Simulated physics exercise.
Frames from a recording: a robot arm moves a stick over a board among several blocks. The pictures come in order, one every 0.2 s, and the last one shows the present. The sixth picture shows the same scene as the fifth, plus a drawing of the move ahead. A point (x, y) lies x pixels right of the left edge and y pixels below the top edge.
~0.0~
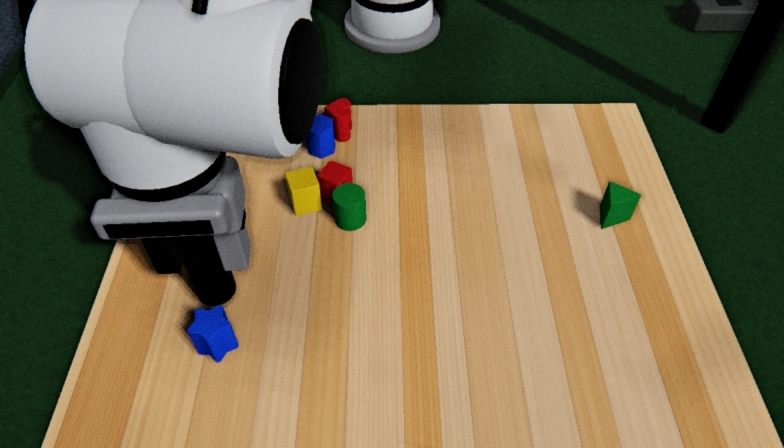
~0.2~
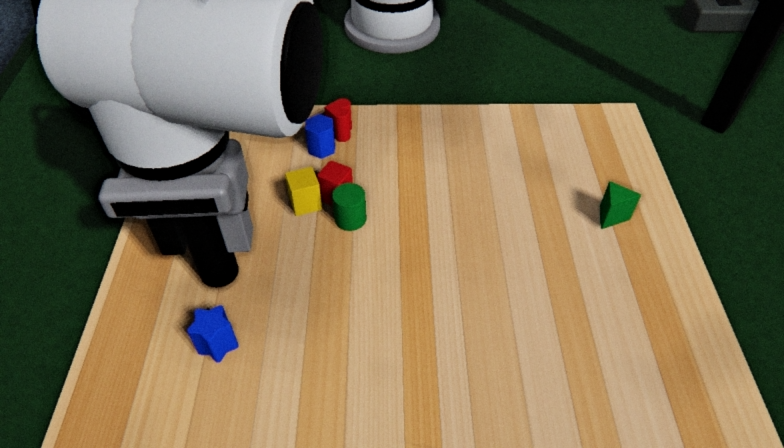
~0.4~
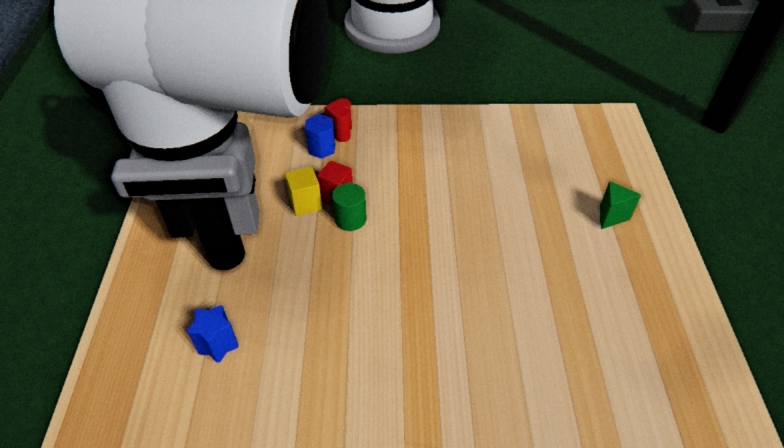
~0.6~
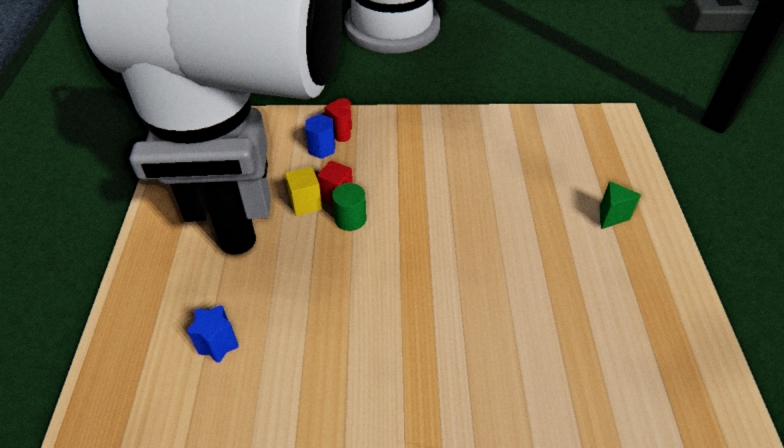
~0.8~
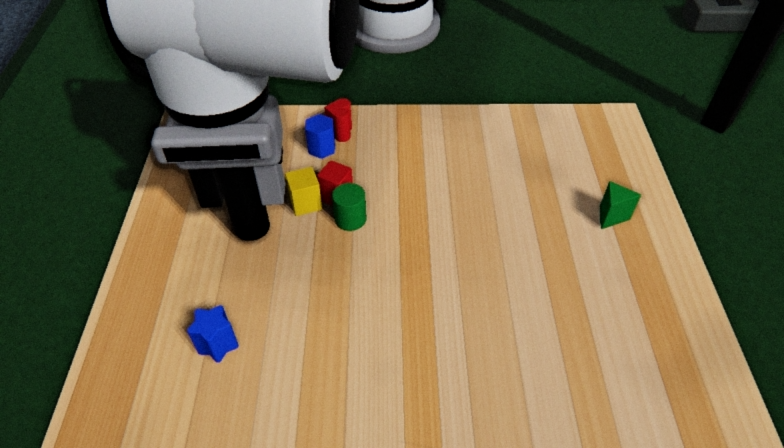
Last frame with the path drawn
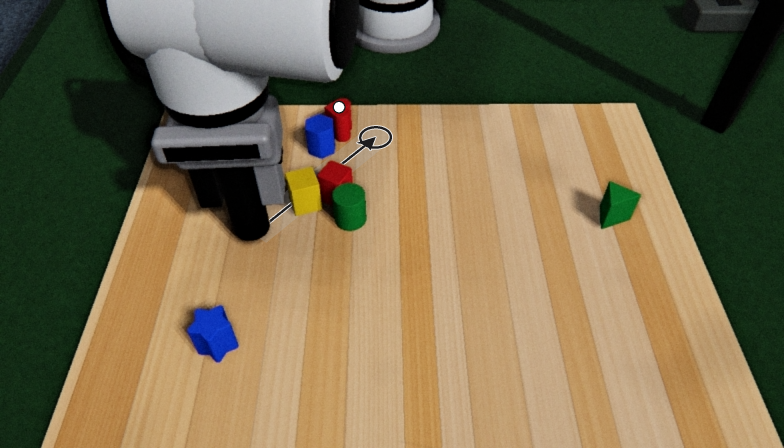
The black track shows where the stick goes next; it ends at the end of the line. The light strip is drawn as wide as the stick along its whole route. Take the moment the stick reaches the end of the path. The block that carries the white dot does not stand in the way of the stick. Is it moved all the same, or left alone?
Left where it is.
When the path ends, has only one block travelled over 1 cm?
No
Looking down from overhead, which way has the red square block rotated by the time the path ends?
It turns clockwise.
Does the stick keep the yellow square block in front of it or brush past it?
It slips out to the side or back.
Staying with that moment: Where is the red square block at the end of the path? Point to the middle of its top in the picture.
At (373, 161).
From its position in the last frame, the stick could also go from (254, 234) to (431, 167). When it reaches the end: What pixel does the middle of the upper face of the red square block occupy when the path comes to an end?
My estimate: (381, 138).
The drawn path runs from (254, 234) directly to (376, 137); the dot is on the red heart-shaped block.
What follows on the original path. One third of the way, stick (298, 192); yellow square block (323, 162); red square block (354, 165), turned 50° clockwise.
Two thirds of the way, stick (339, 159); yellow square block (368, 136), turned 15° clockwise; red square block (373, 161), turned 105° clockwise.
At the end, stick (375, 131); yellow square block (393, 128), turned 55° clockwise; red square block (373, 161), turned 105° clockwise; red heart-shaped block not moved.
